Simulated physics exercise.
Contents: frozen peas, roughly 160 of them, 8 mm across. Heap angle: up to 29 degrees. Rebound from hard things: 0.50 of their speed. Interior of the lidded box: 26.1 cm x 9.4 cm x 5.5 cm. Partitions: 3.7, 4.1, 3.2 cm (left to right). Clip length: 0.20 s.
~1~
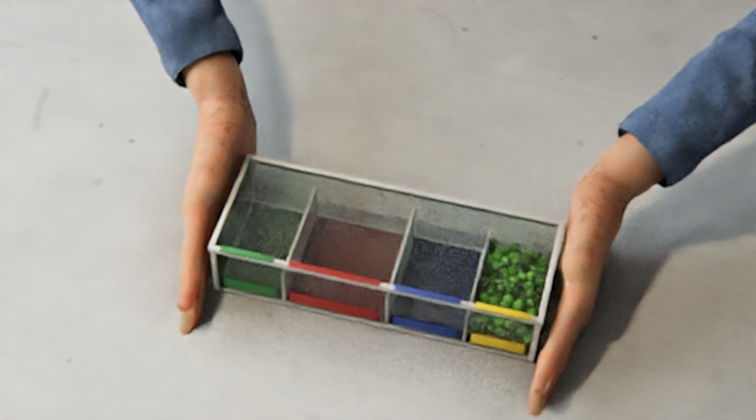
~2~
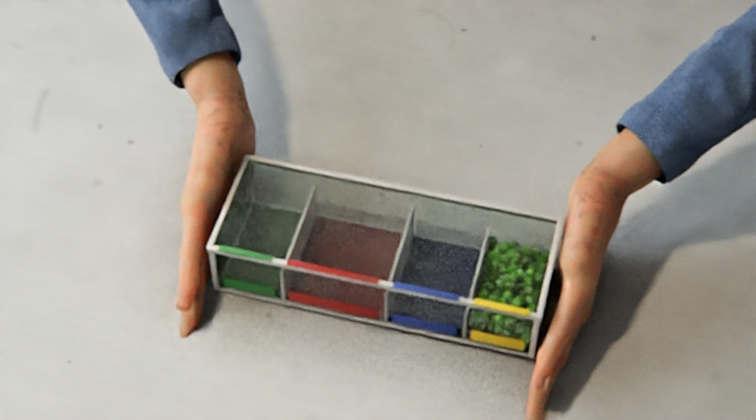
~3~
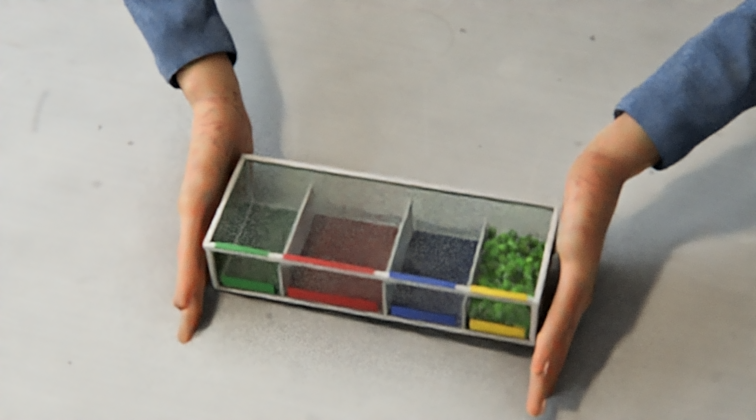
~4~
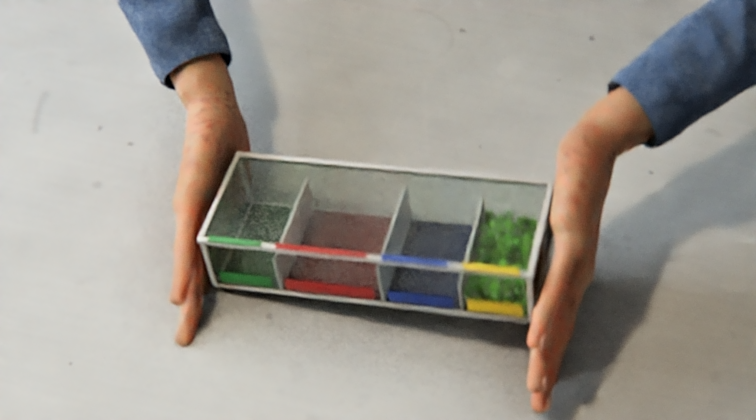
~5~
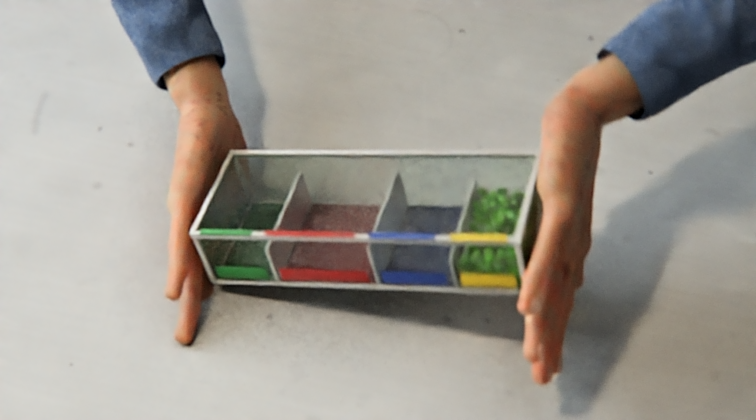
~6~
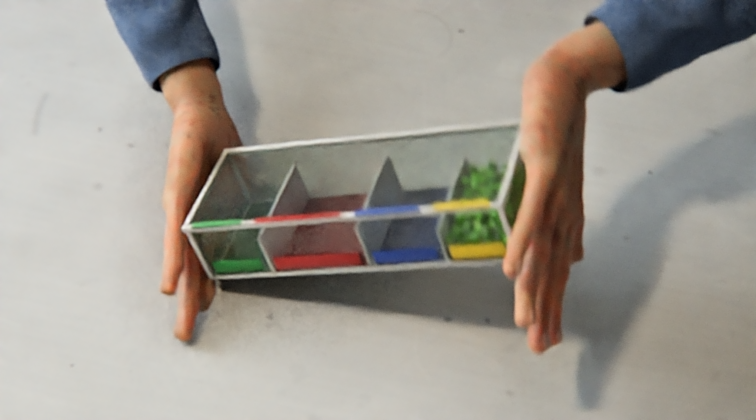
On a pale grey surface, two hands holding a clear four-section box with green peas at right, steadily raising its right end.
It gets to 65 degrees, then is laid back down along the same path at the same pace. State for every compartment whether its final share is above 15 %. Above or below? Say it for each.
Red: Below, blue: Above, green: Below, yellow: Above.
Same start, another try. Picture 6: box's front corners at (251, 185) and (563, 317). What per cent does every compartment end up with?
In the end red holds 0 %, blue holds 0 %, green holds 0 % and yellow holds 100 %.
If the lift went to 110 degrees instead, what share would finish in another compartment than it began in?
About 95 per cent.
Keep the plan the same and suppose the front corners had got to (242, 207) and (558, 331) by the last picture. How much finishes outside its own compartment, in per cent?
About 0 per cent.
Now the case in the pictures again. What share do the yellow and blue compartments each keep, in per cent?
Yellow 45 %, blue 45 %.
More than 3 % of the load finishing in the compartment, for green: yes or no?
Green no.
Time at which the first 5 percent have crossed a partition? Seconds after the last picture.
Roughly at the 0.30 s mark.
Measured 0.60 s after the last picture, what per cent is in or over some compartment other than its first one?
I'd say around 55 per cent.
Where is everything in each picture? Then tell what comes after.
Box tilt 0 degrees, front corners at (214, 247) and (538, 319); yellow 100 %, in the first frame.
Box tilt 1 degrees, front corners at (213, 247) and (537, 315), in the second frame.
Box tilt 5 degrees, front corners at (209, 244) and (534, 300), lowest corner left back, in the third frame.
Box tilt 10 degrees, front corners at (203, 239) and (528, 274), lowest corner left back, in the fourth frame.
Box tilt 17 degrees, front corners at (196, 233) and (516, 240), lowest corner left back, in the fifth frame.
Box tilt 24 degrees, front corners at (189, 227) and (499, 204), lowest corner left back; yellow 100 %, in the sixth frame.
Then, 0.36 s after the last picture, tilt 62 degrees; blue 25 %, yellow 75 %.
Then, 0.60 s after the last picture, tilt 24 degrees; red 10 %, blue 45 %, yellow 45 %.
Then, 0.95 s after the last picture, tilt 0 degrees; red 10 %, blue 45 %, yellow 45 %.
In the end, red 10 %, blue 45 %, green 0 %, yellow 45 %.
